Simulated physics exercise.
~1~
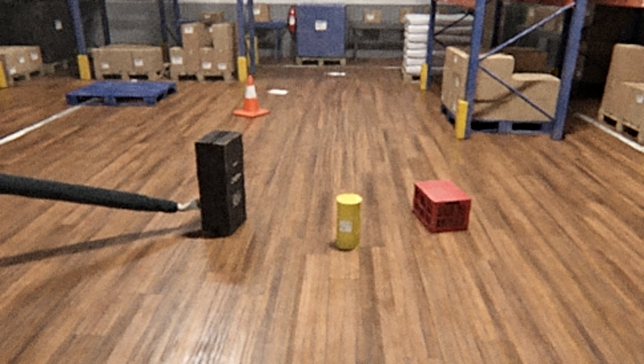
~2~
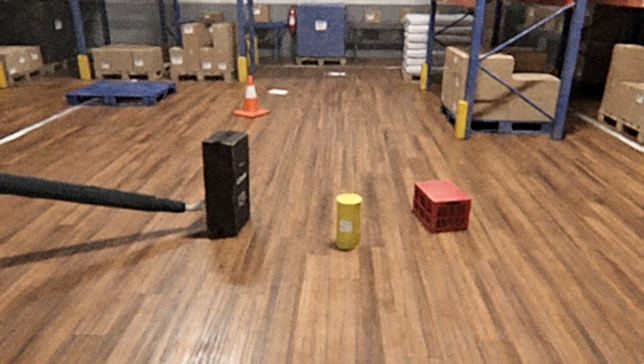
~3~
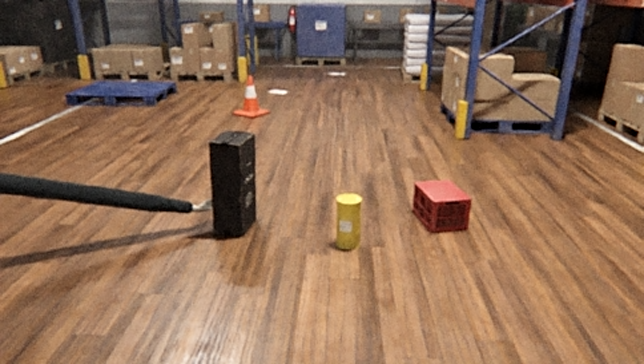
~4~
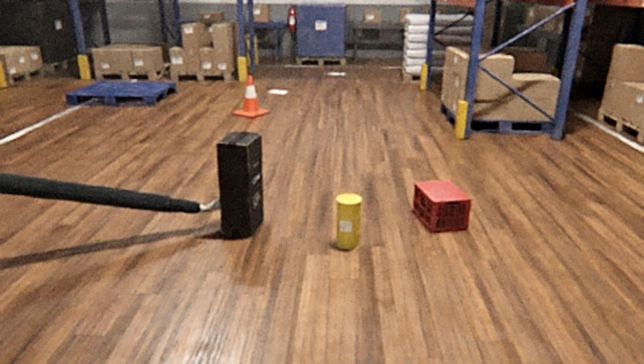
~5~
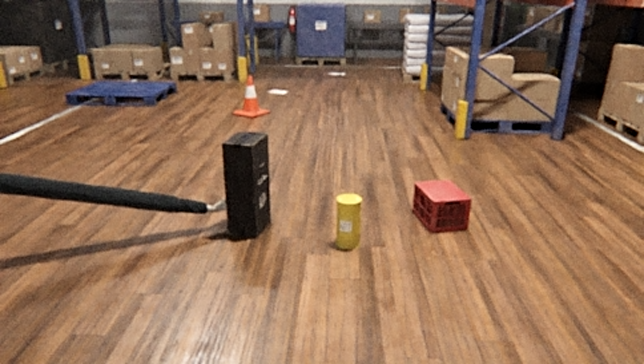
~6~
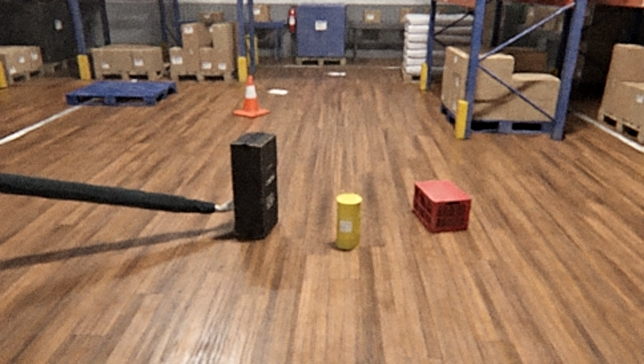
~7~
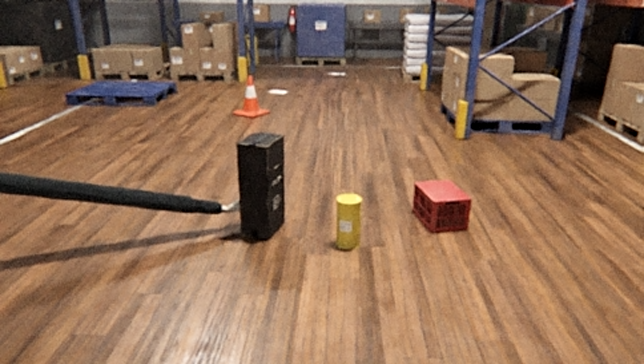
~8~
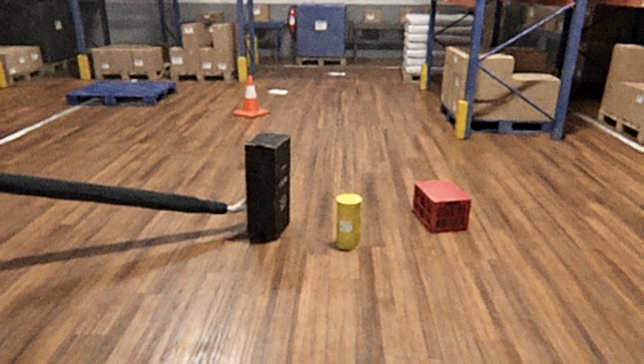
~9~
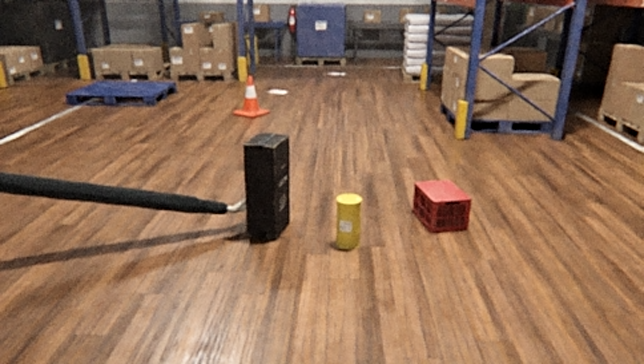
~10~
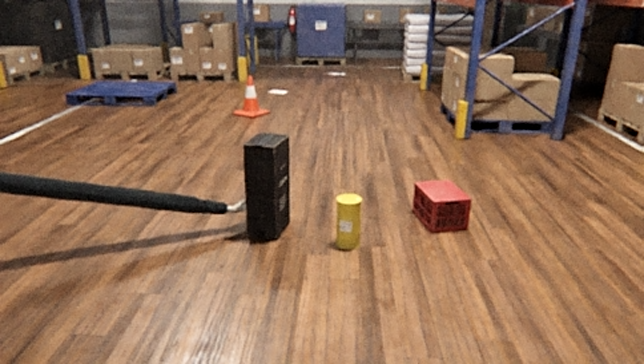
At first, a tall black box stands upright on a wooden warehouse floor, with a long dark rod touching its left side. A yellow canister and a red crate sit to its right, while an orange cone, pallets and shelving fill the background. The rod pushes the box slowly to the right, and it slides along without tipping. It keeps gliding closer to the canister, then comes to a stop before reaching it. At the end, the black box stands still and upright with the rod beside it, and the canister and crate remain in their places.
